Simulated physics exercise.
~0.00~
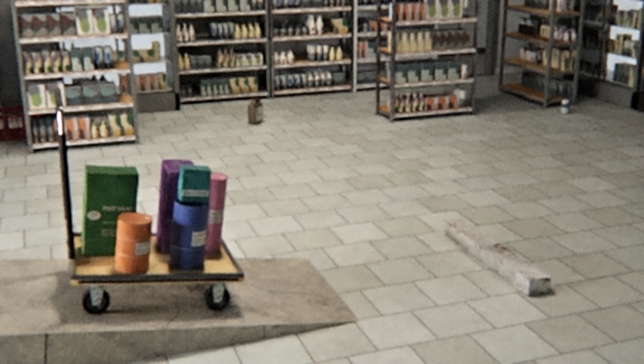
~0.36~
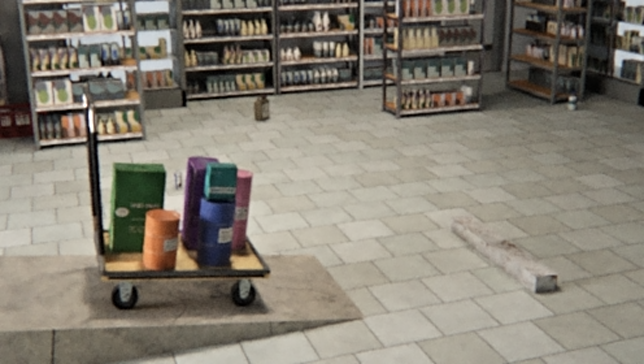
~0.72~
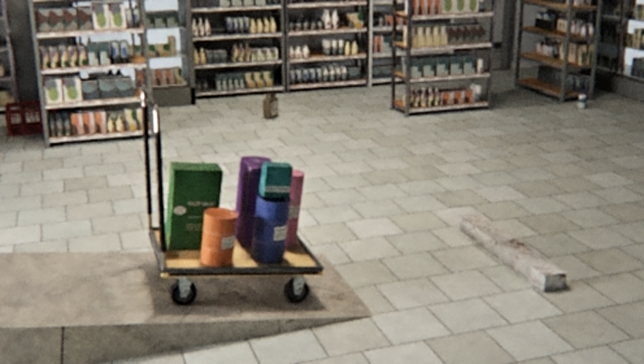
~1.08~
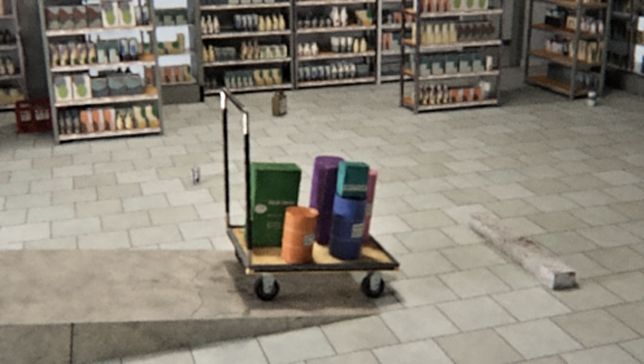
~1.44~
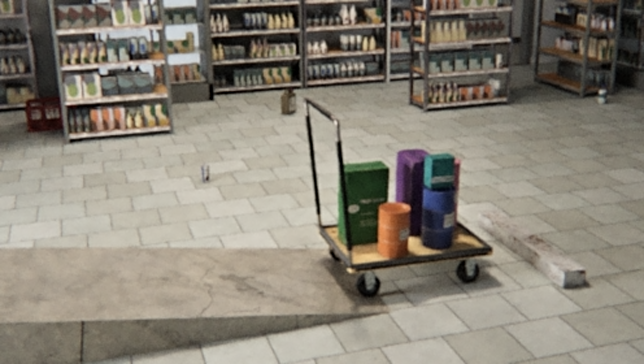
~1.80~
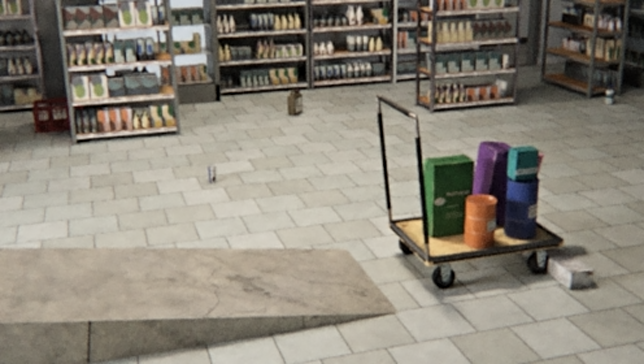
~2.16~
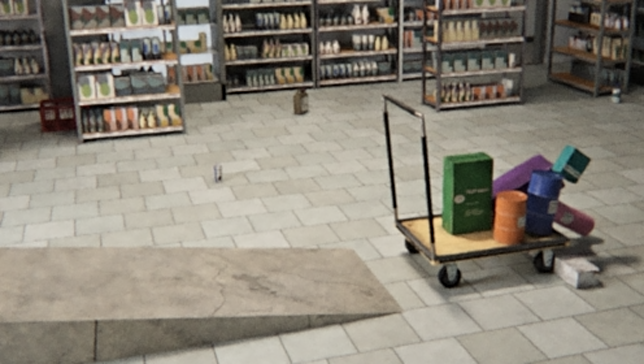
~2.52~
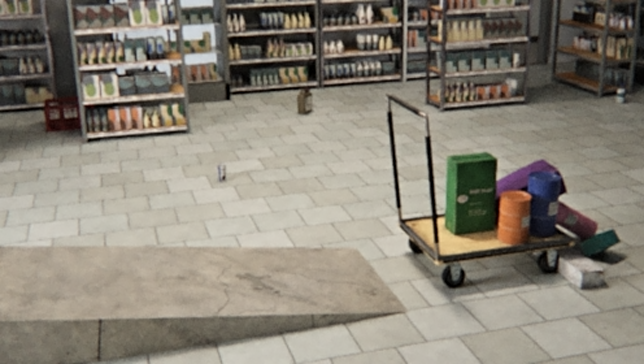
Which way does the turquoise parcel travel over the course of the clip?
It moves to the right, first riding on the trolley and then tumbling off its front end beside the kerb.
A flat trolley with a tall handle carries a green box, an orange canister, a blue canister, a purple box, a turquoise parcel and a pink canister down a low ramp in a shop with a tiled floor and stocked shelves, seen from slightly above. It rolls right, off the ramp and across the tiles, and stops against a pale kerb. The pink canister pitches over the front edge, and the turquoise parcel tumbles after it. The purple box topples and ends up lying over behind the canisters. The green box, orange canister and blue canister stay standing on the deck.
